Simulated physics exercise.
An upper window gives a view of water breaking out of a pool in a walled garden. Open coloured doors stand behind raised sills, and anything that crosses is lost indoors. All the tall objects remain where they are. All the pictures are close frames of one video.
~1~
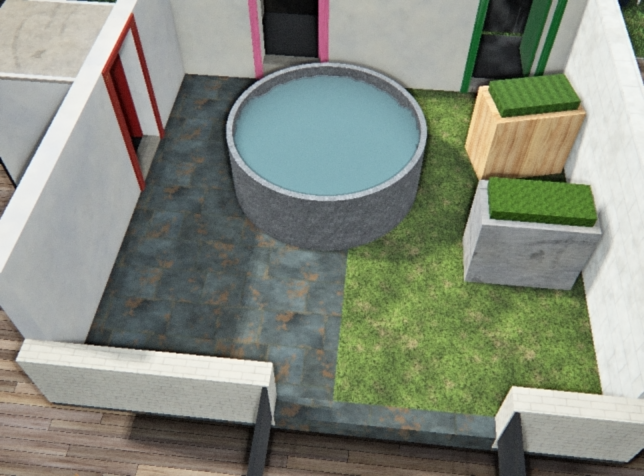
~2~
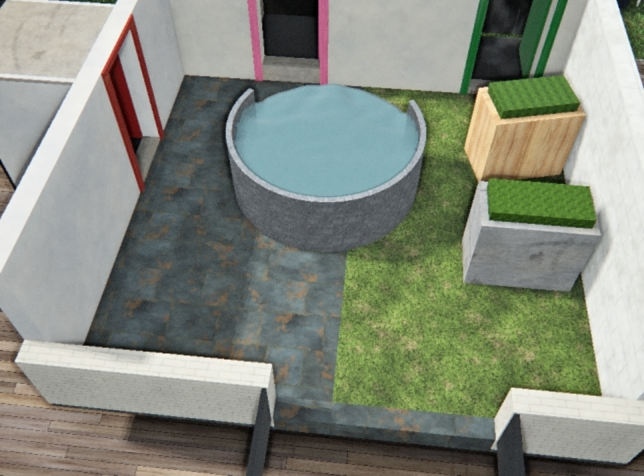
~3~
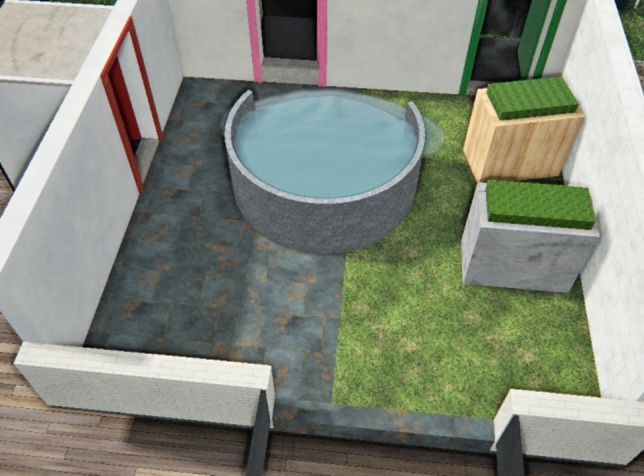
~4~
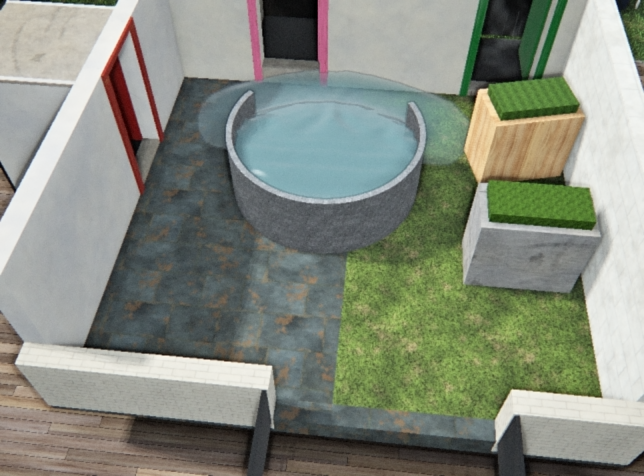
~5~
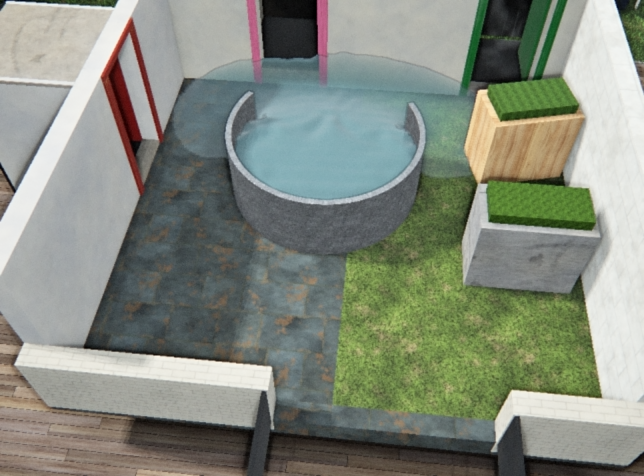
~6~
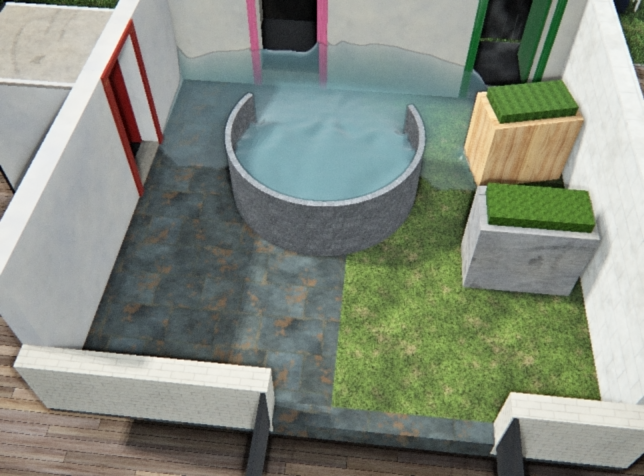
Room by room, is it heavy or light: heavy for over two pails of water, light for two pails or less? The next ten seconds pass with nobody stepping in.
In order: Red door: Over two buckets; pink door: Over two buckets; green door: Over two buckets.
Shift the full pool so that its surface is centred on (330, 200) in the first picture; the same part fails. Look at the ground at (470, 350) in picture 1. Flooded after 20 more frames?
At that place: Free of water.
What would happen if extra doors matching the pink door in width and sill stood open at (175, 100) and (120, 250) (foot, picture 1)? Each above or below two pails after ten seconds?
Well, one comes out higher, the other comes out lower.
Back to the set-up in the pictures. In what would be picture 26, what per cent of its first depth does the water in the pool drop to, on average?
20 % or so.
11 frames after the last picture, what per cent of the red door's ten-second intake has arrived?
It would be roughly 5 percent of the ten-second total.
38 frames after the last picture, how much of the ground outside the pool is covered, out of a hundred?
Roughly 100 per cent.
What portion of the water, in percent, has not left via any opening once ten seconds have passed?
Estimate: Close to 72 %.
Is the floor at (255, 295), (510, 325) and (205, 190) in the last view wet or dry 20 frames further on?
Point 1: Drenched; point 2: Not wet; point 3: Drenched.
A moment on, water covers 30 % of the floor; the red door wet at the sill, nothing in, the pink door far over two buckets in, the green door under two buckets in.
Next, water covers 50 % of the floor; the red door under two buckets in, the pink door far over two buckets in, the green door over two buckets in.
Then, water covers 75 % of the floor; the red door over two buckets in, the pink door far over two buckets in, the green door far over two buckets in.
Later, water covers 100 % of the floor; the red door far over two buckets in, the pink door far over two buckets in, the green door far over two buckets in.
In the end, water covers 95 % of the floor; the red door far over two buckets in, the pink door far over two buckets in, the green door far over two buckets in.
